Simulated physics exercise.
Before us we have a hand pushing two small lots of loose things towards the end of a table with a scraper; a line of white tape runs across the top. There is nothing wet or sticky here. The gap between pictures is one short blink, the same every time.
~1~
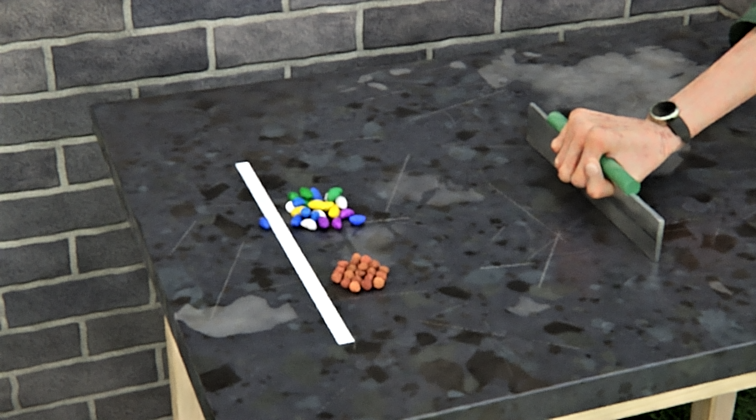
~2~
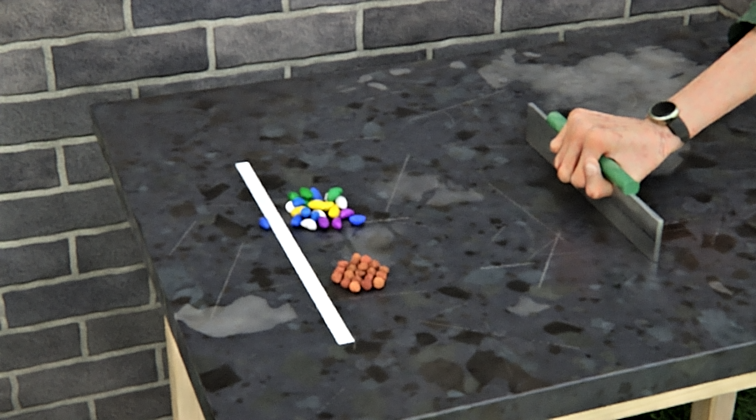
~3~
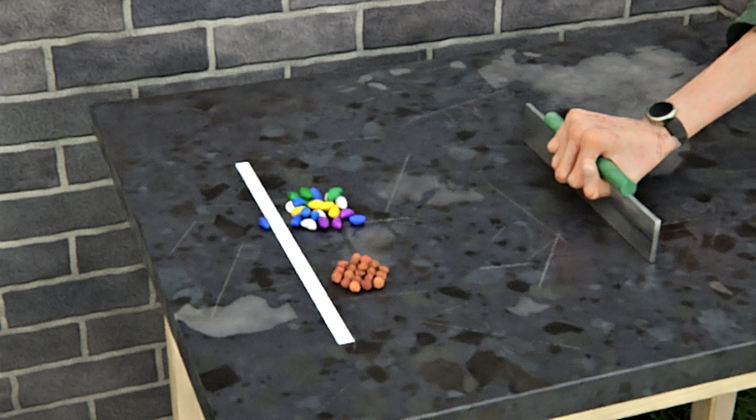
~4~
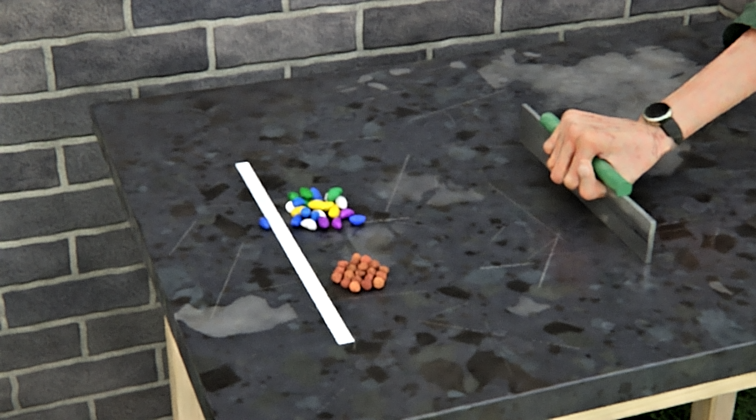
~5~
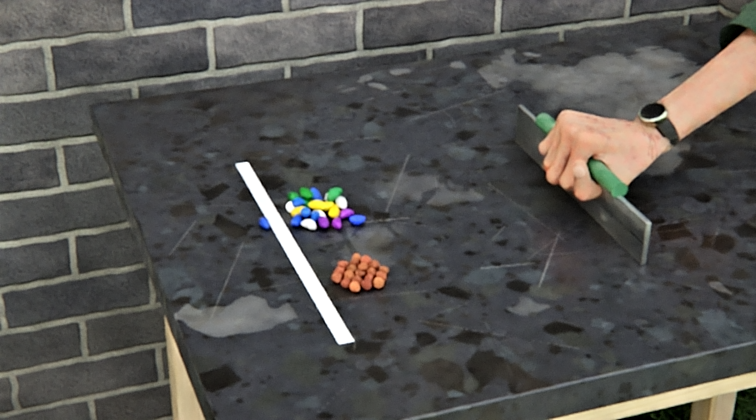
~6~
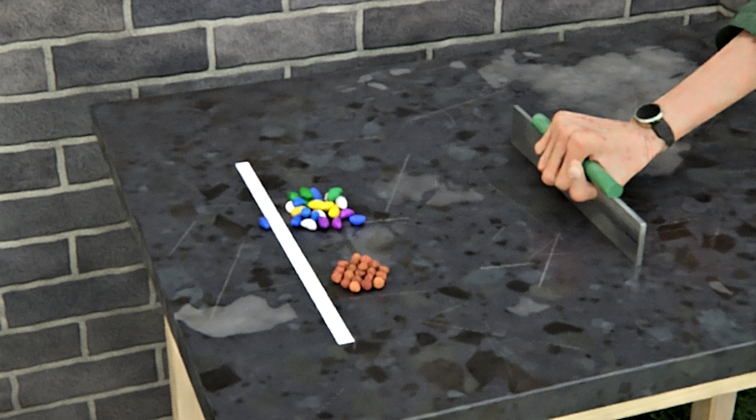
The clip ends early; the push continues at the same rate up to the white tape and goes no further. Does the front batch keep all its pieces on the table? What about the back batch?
The front batch keeps them all; the back batch keeps them all.
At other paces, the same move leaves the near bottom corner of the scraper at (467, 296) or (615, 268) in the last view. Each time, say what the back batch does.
One: It sends some to the floor. Two: It remains up there.
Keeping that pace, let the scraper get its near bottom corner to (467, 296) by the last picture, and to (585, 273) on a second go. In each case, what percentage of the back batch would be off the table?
That works out to 50 % the first time and 0 % the other time.
Then, 1.82 s later than the last frame, scraper still moving, near (431, 183); front batch all on the table, its front near (337, 278); back batch all on the table, its front near (264, 222).
Then, 3.66 s later than the last frame, scraper stopped at the white tape; front batch all on the table, its front near (257, 293); back batch all on the table, its front near (216, 227).
When it is over, scraper stopped at the white tape; front batch all on the table, its front near (257, 293); back batch all on the table, its front near (216, 227).
